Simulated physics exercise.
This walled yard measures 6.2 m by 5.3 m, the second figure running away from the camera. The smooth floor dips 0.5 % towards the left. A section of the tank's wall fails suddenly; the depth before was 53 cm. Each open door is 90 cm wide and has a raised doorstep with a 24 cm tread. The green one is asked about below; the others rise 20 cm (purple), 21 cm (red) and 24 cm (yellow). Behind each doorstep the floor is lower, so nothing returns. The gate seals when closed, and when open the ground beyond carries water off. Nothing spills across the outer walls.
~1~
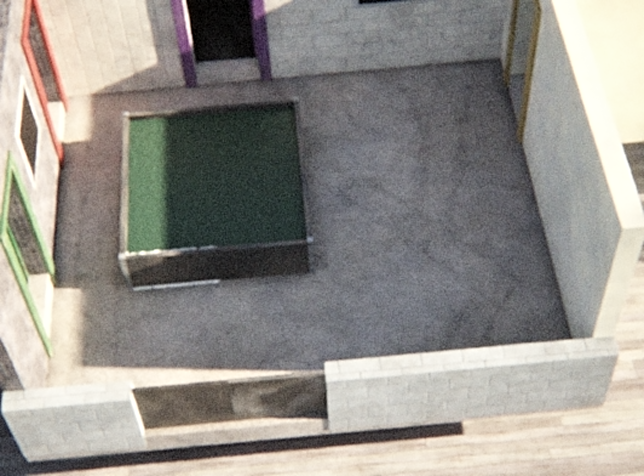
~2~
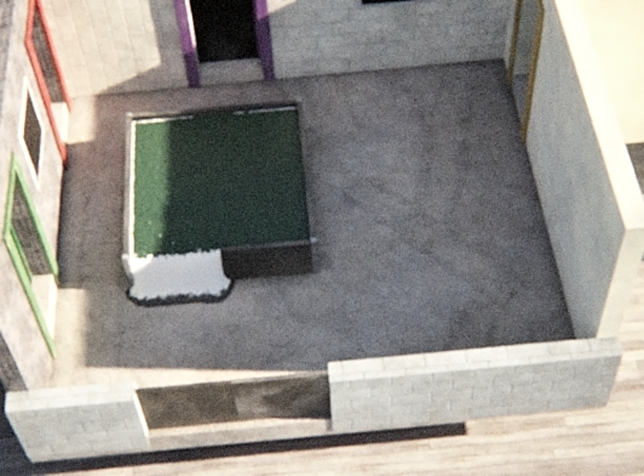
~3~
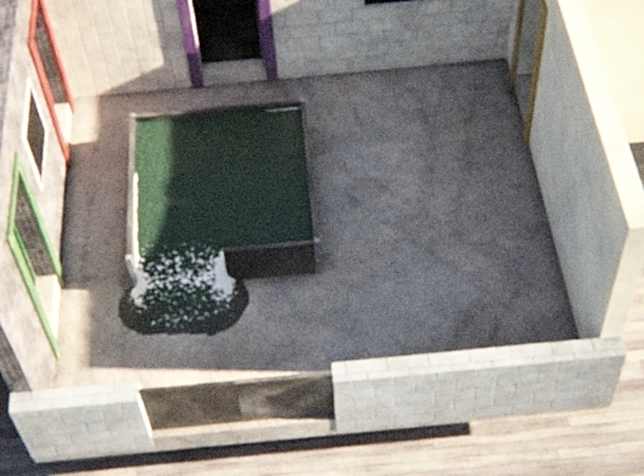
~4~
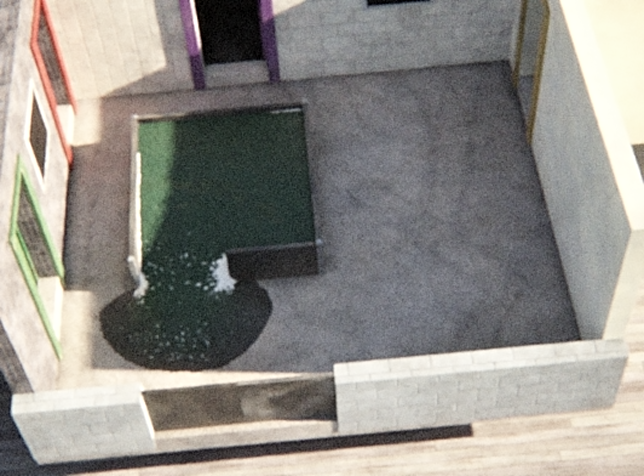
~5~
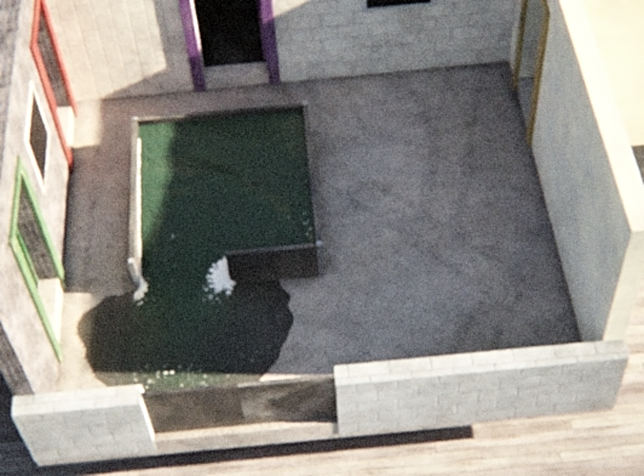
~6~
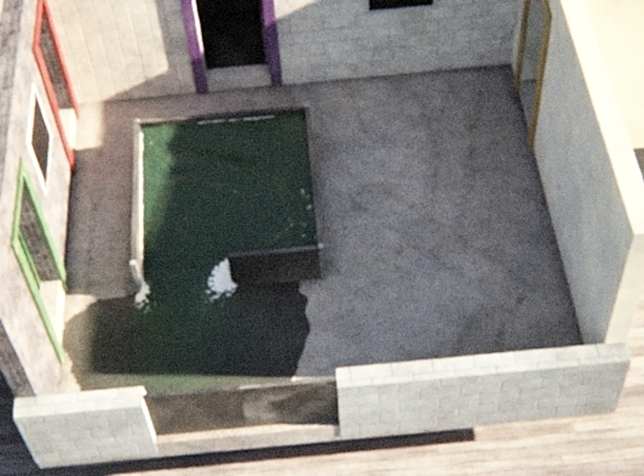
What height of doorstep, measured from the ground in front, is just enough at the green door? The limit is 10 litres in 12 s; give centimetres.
About 15 cm.
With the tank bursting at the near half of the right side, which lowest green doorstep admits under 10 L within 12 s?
Some 11.0 cm.
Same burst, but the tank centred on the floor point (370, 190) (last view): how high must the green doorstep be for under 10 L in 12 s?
About 13.0 cm.
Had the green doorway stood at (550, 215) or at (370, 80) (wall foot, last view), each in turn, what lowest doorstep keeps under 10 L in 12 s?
About 6.5 and 8.0 cm.
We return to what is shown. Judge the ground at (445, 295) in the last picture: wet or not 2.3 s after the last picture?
It is flooded.
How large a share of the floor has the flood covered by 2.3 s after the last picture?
Near 40 per cent is wet.
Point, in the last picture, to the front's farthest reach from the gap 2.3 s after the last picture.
Near (588, 383).
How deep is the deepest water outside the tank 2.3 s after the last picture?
Roughly 32 cm.
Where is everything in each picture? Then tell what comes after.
The first picture shows still water, 53 cm deep, in the tank at (214, 179); the green door at (32, 268) is dry.
In the second picture, the front is at (188, 298), 0.3 m from the gap at (179, 274); 0.2 m2 of floor is wet, 53 cm left at the back.
In the third picture, the front is at (182, 328), 0.7 m from the gap at (182, 275); 0.8 m2 of floor is wet, 53 cm left at the back.
In the fourth picture, the front is at (170, 365), 1.2 m from the gap at (185, 277); 1.7 m2 of floor is wet, 53 cm left at the back.
In the fifth picture, the gap is at (185, 278), the front 1.8 m out at a hidden place; the back of the tank holds 53 cm.
In the sixth picture, water pours out at (187, 280) and has run 1.9 m, to a hidden place; about 5 cm deep outside, 53 cm at the back; 0.6 m in a straight line remain to the green door at (44, 274).
Then, 0.7 s after the last picture water covers 20 % of the floor, deepest (46 cm) near (56, 433); 4 cm at the green door, 0 litres in over its 26 cm doorstep.
Then, 2.3 s after the last picture water covers 40 % of the floor, deepest (32 cm) near (56, 433); 18 cm at the green door, 0 litres in over its 26 cm doorstep.
Then, 11.3 s after the last picture water covers 100 % of the floor, deepest (14 cm) near (258, 136); 8 cm at the green door, 0 litres in over its 26 cm doorstep.
At the green door as built, the water peaked near 18 cm, 2.3 s after the last picture.
With a doorstep of 14 cm, 17 litres would have come in within the 12 s; with 16.5 cm, 6 litres. So under 10 litres takes about 15 cm.
